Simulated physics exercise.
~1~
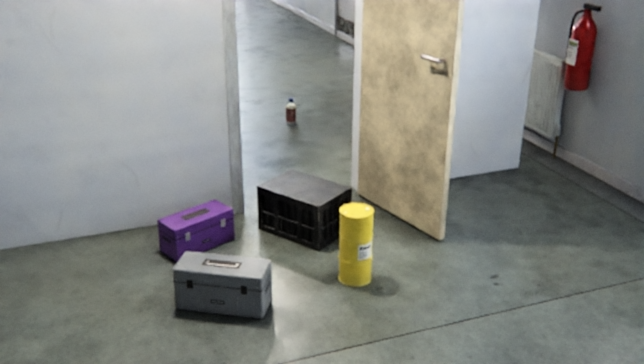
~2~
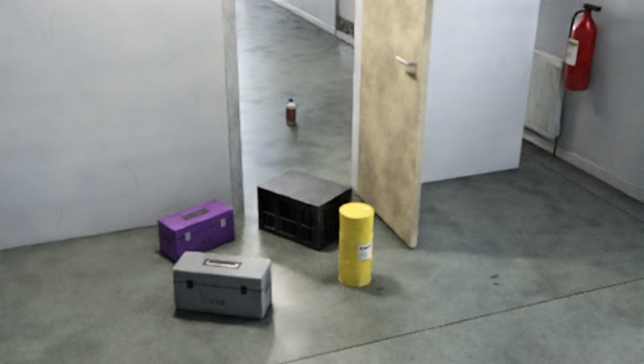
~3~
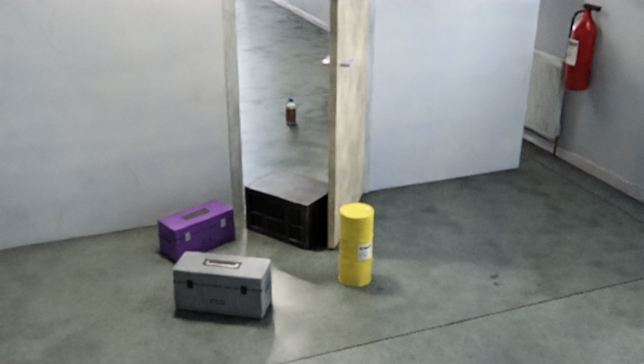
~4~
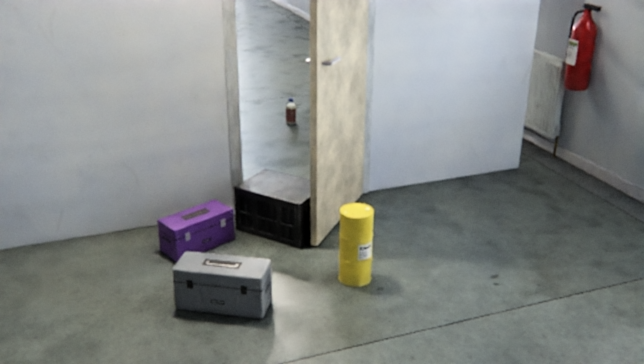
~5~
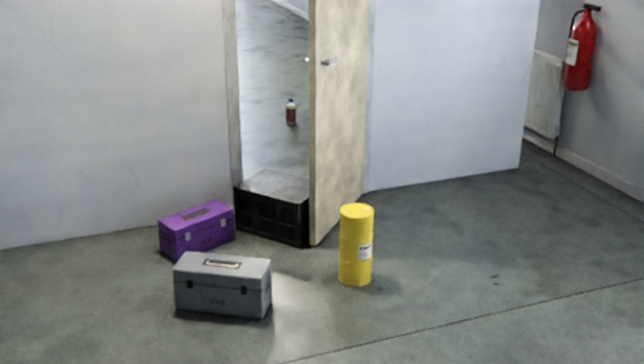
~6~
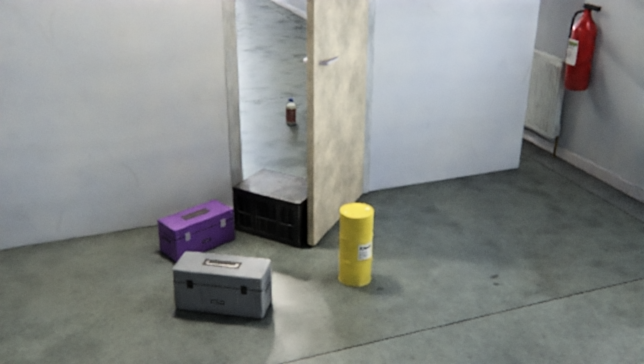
In a grey-floored room with two toolboxes, a black chest and a yellow canister near an open doorway, the wooden door swung towards its frame, the chest shifted left into the opening, and the door ended up stuck partly open against it.
